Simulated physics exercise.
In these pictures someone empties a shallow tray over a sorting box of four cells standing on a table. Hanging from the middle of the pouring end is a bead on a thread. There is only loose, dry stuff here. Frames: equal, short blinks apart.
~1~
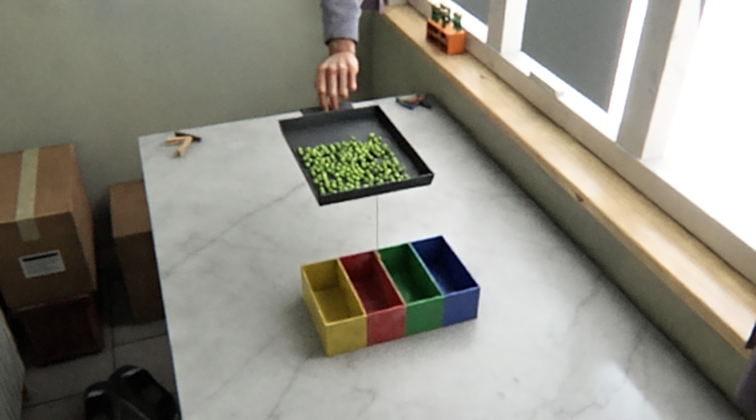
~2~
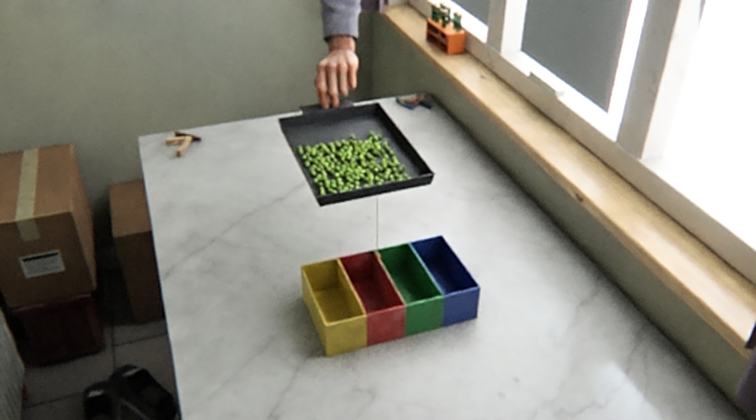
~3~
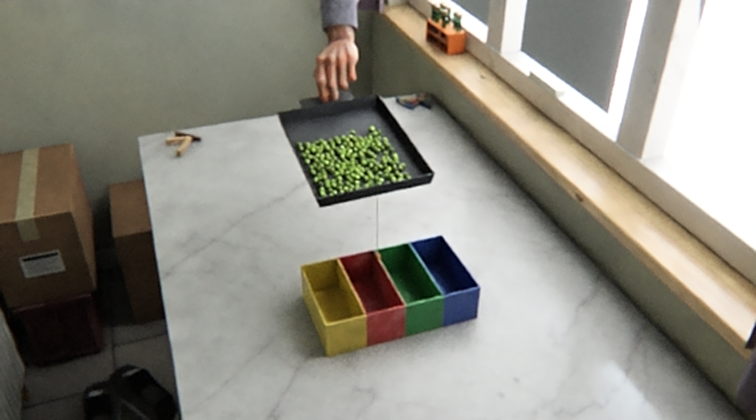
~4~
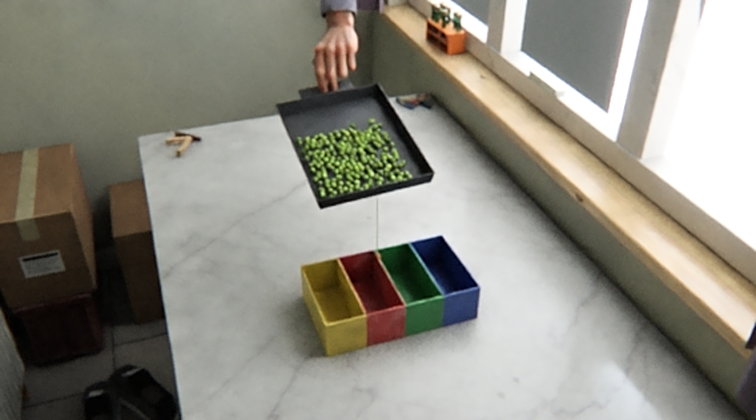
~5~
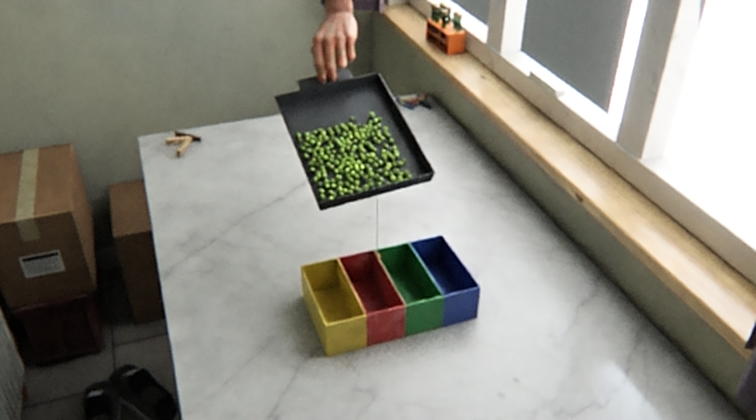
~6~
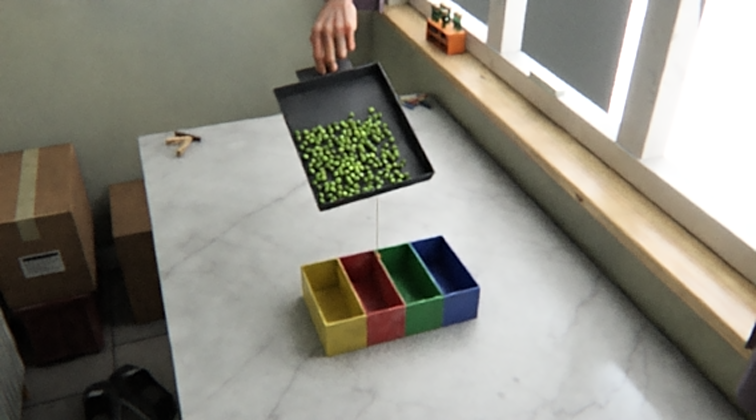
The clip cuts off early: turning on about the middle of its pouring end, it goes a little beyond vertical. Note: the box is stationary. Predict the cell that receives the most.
Most of it goes into the yellow cell.
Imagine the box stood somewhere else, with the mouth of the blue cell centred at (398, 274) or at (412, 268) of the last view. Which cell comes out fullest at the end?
You'd see the red one win the first time and the cell in red win the second.
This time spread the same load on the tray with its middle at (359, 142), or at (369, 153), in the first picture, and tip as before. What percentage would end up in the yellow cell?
You'd get near 70 percent first and near 80 percent next.
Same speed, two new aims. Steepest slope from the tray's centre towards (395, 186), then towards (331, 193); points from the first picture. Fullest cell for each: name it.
That blue cell, then the cell in yellow.
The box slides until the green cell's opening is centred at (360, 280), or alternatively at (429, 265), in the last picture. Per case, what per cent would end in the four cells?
First case 100 in a hundred, second case 40 in a hundred.
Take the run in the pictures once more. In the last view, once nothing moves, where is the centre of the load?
Near pixel (339, 322).
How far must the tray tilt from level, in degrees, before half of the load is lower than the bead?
I'd put it at about 105 degrees.
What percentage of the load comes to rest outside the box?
I'd put it near 0 per cent of the load.
Soon, tray tipped steeply; nearly all on the tray; a stray few falling or outside the box.
A while on, tray tipped past a quarter turn; a small part on the tray; about half in the yellow cell; a small part in the red cell; about a third falling or outside the box.
Towards the end, tray tipped past a quarter turn; most in the yellow cell; about a quarter in the red cell; a stray few in the green cell; a stray few falling or outside the box.
Finally, tray tipped past a quarter turn; most in the yellow cell; about a quarter in the red cell; a stray few in the green cell; none in the blue cell; a stray few outside the box.
